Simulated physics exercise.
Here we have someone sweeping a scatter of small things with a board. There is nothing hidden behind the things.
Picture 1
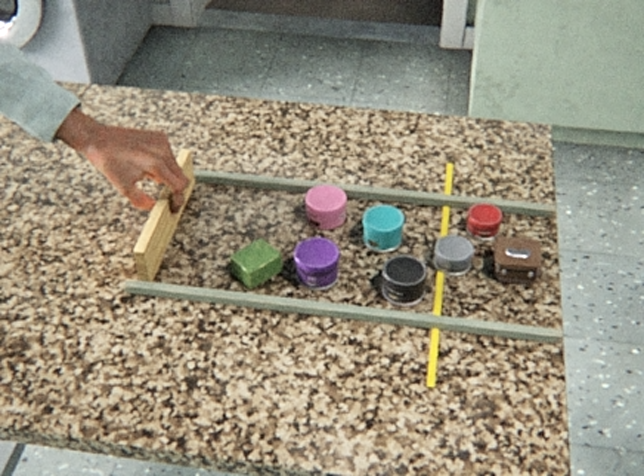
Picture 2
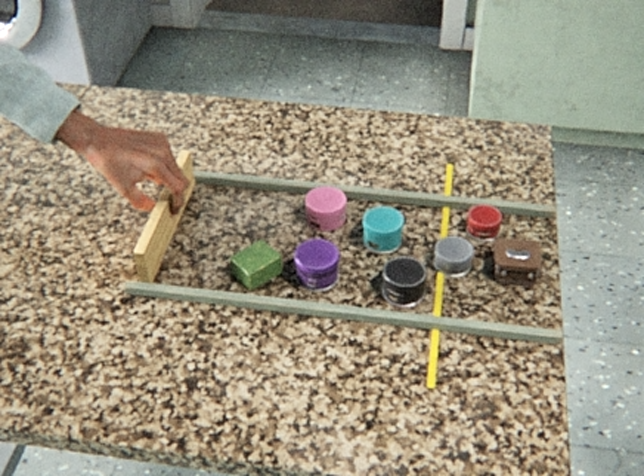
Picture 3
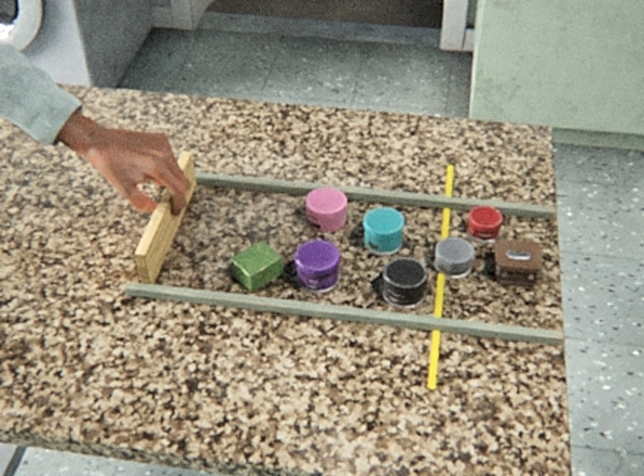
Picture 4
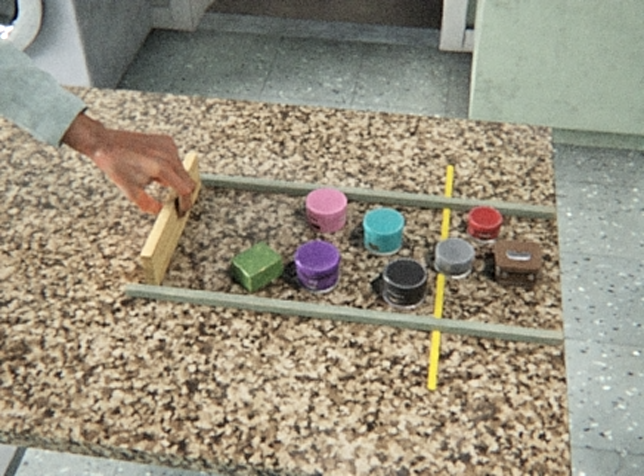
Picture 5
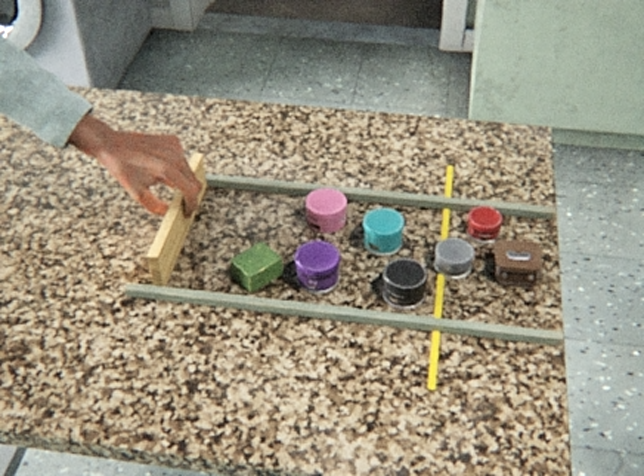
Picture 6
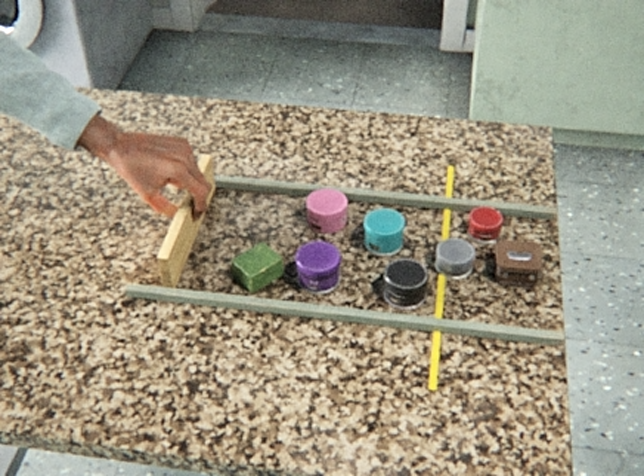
On a speckled countertop, a hand slides a wooden board slightly right toward scattered small containers.
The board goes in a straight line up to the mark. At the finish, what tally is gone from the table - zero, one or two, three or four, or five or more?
The tally gone is zero.
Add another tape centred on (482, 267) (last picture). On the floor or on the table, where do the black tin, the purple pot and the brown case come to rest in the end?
Black tin: Drops; purple pot: Stays; brown case: Drops.
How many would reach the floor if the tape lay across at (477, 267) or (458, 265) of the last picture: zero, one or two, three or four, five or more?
In order: One or two; zero.
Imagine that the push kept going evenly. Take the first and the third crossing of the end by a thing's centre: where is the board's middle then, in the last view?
First about (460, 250), next about (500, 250).
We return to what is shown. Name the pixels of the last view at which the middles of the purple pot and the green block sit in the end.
First (498, 287), then (458, 281).
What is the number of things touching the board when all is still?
The count is 3.
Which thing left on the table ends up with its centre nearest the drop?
Brown case.
Early on, none off yet; brown case at rest near (518, 264); red tin at rest near (485, 225); grey pot at rest near (454, 259).
A while later, none off yet; brown case at rest near (518, 264); red tin at rest near (485, 225); grey pot at rest near (456, 257).
Finally, the number that fall off is zero.
